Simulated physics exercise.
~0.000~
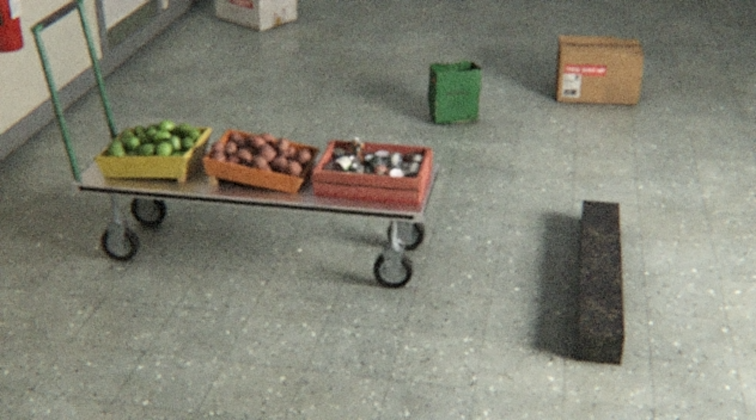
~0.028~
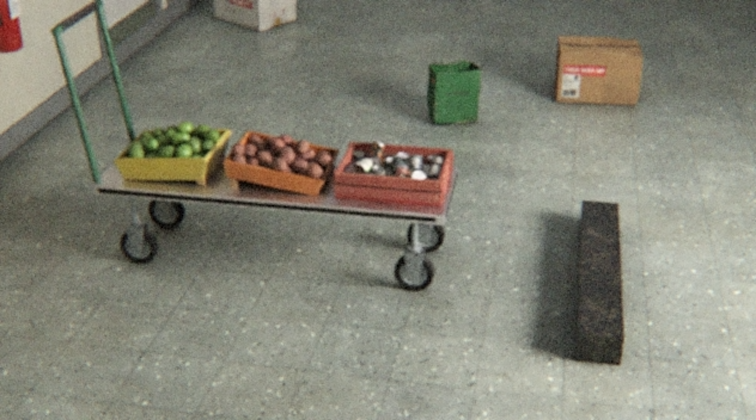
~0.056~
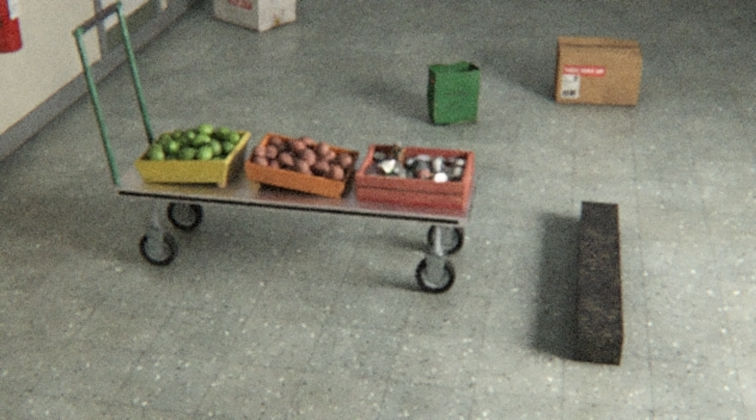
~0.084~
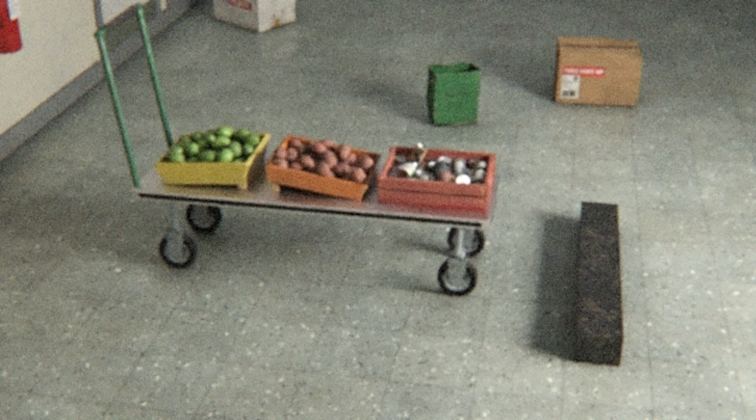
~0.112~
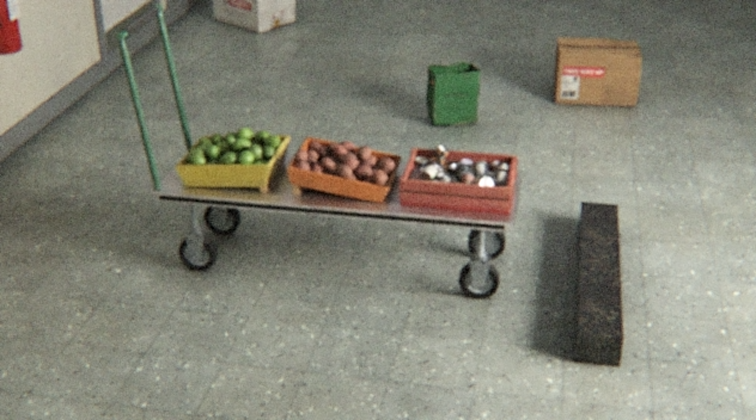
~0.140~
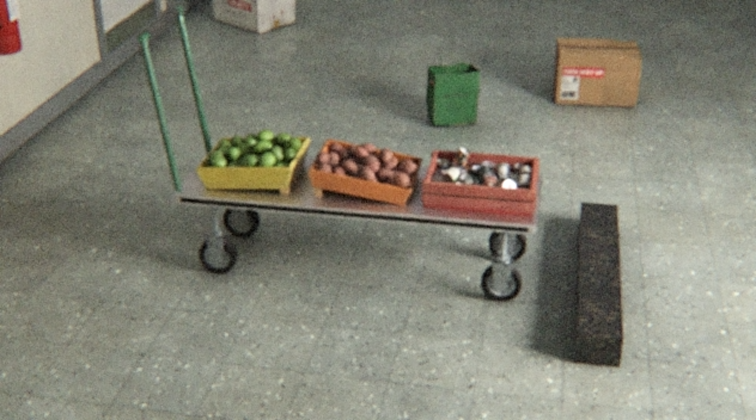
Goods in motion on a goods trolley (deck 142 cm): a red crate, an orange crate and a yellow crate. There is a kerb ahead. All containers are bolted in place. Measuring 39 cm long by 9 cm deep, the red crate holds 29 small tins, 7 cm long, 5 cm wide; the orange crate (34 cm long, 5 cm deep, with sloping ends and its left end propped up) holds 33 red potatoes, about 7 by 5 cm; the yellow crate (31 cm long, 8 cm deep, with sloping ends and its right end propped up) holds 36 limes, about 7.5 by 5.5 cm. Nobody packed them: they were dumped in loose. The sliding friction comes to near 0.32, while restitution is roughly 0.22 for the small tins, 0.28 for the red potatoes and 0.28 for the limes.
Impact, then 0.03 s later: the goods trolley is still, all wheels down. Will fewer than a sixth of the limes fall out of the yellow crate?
My guess is the losses will surpass a sixth of the load.
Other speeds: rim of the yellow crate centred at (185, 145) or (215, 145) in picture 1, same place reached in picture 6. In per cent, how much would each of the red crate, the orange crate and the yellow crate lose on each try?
Red crate 0 and 0, orange crate 40 and 20, yellow crate 10 and 0 per cent.
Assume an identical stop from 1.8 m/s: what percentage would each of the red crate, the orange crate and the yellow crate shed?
In that case the red crate sheds 0 per cent of its load, the orange crate 30 per cent, and the yellow crate 10 per cent.
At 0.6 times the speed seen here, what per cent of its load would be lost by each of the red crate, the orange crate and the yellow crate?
Then the red crate sheds 0 per cent, the orange crate 20 per cent, and the yellow crate 10 per cent.
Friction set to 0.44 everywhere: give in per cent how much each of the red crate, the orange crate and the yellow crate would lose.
In that case red crate 10, orange crate 50, yellow crate 30 per cent.
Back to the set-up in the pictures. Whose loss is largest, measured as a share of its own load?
Answer: The orange crate.
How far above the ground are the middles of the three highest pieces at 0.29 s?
Mean height: Some 58 cm.
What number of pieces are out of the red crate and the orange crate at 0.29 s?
Estimate at that time - red crate 1, orange crate 4, give or take.
After 0.19 s, impact.
After 0.29 s, the red crate is down by 1 of 29, the orange crate is down by 4 of 33 and the yellow crate is down by 3 of 36.
After 0.41 s, the red crate is down by 2 of 29, the orange crate is down by 17 of 33 and the yellow crate is down by 8 of 36.
After 0.64 s, the red crate is down by 4 of 29, the orange crate is down by 17 of 33 and the yellow crate is down by 10 of 36.
Final count (at 1.15 s), the red crate is down by 4 of 29, the orange crate is down by 17 of 33 and the yellow crate is down by 11 of 36. Asked share, 11 of 36, 31 per cent.
